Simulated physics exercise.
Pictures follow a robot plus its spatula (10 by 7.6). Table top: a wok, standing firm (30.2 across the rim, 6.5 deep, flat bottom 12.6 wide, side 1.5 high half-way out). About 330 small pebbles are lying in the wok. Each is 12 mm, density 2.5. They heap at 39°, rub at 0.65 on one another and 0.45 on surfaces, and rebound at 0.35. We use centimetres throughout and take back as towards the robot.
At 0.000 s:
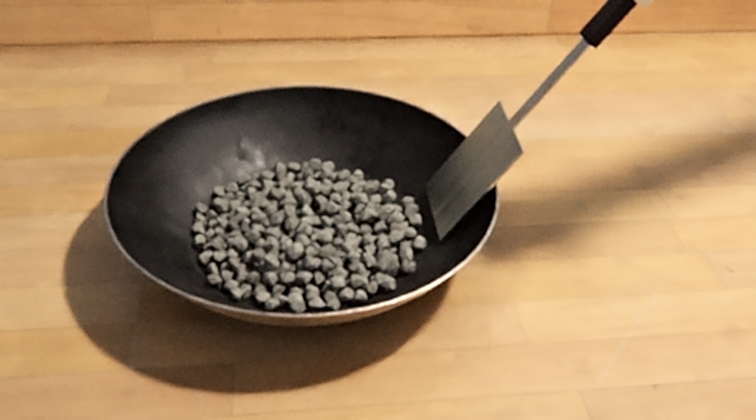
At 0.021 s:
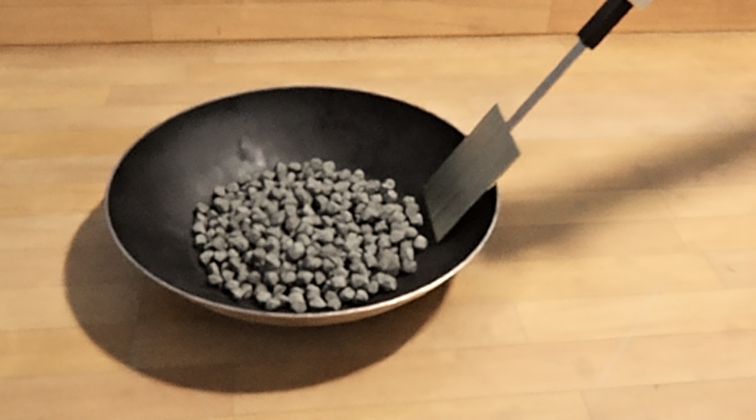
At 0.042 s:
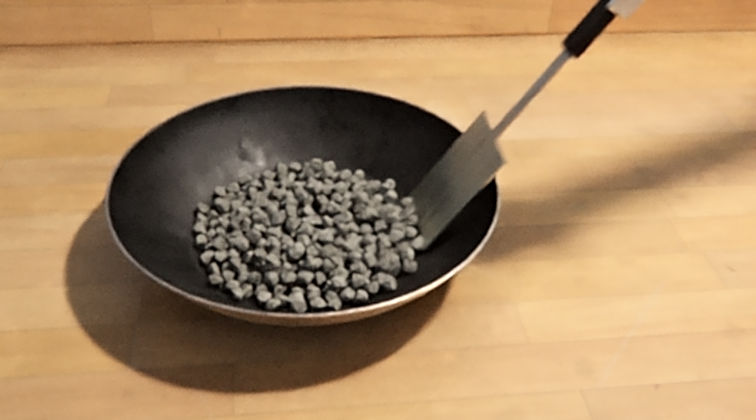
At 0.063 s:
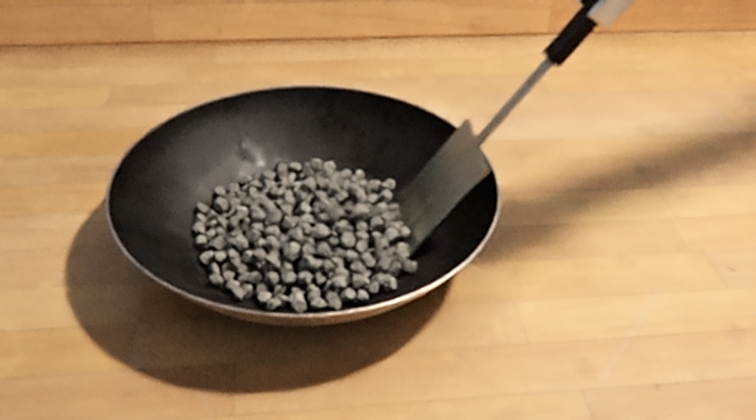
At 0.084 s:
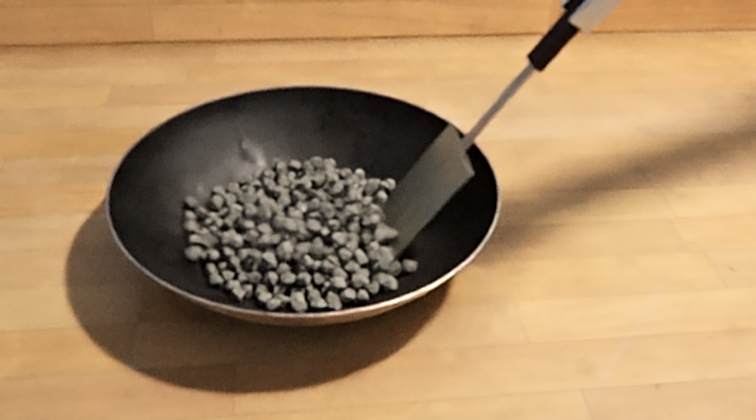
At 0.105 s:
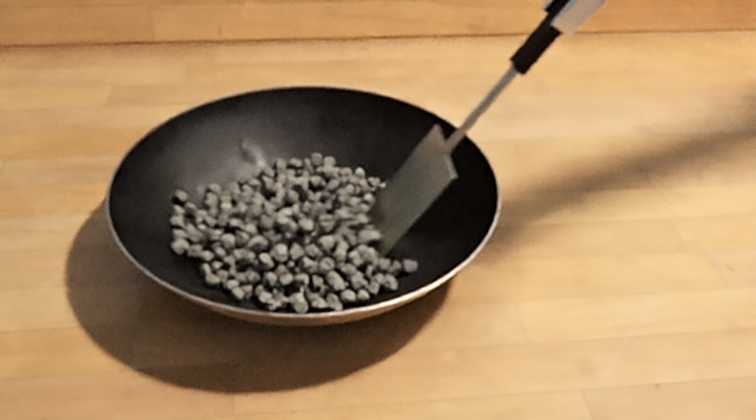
A black wok of small grey pebbles sitting on a wooden table as a metal spatula slides left, pushing the pile leftward.
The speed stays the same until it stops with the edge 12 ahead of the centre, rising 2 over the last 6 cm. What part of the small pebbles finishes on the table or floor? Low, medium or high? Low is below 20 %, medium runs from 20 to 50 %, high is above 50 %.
The share is medium, from 20 to 50 %.
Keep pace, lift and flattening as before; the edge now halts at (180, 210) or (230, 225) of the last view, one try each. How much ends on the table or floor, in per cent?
First try roughly 20 percent, second roughly 0 percent.
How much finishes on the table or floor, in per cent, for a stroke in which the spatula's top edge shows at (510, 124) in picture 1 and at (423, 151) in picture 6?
Around 35 per cent finishes there.
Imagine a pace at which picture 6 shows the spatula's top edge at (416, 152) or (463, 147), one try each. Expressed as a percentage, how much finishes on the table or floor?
That comes to some 35 and some 25 percent, in that order.
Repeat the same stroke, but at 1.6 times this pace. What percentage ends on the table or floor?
Roughly 40 percent ends on the table or floor.
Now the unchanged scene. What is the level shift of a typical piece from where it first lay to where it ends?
Roughly 7 centimetres.
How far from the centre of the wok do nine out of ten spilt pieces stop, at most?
That distance is around 35 cm.
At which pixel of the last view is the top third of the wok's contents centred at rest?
Pixel estimate: About (235, 200).
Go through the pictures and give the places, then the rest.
The spatula top edge at (512, 125), sloping 56°; upper third of the load around (307, 219), from x 200 to 420, top at y 165; 332 in the wok, in the first picture.
The spatula top edge at (509, 127), sloping 56°; upper third of the load around (307, 219), from x 200 to 420, top at y 165, in the second picture.
The spatula top edge at (495, 135), sloping 56°; upper third of the load around (308, 219), from x 200 to 415, top at y 165, in the third picture.
The spatula top edge at (478, 142), sloping 56°; upper third of the load around (315, 218), from x 200 to 410, top at y 165, in the fourth picture.
The spatula top edge at (462, 147), sloping 56°; upper third of the load around (300, 216), from x 190 to 410, top at y 160, in the fifth picture.
The spatula top edge at (446, 150), sloping 56°; upper third of the load around (288, 219), from x 180 to 410, top at y 160; 332 in the wok, in the sixth picture.
After 0.21 s, sloping 56°, highest piece 5 above the table; 332 in the wok.
After 0.32 s, sloping 56°, highest piece 8 above the table; 332 in the wok.
After 0.57 s, sloping 56°, highest piece 8 above the table; 213 in the wok, 89 on the table or floor, 30 on the blade or in flight.
After 1.62 s, sloping 56°, highest piece 4 above the table; 213 in the wok, 119 on the table or floor.
In the end, 213 in the wok, 119 on the table or floor. That is 36 % on the table or floor.
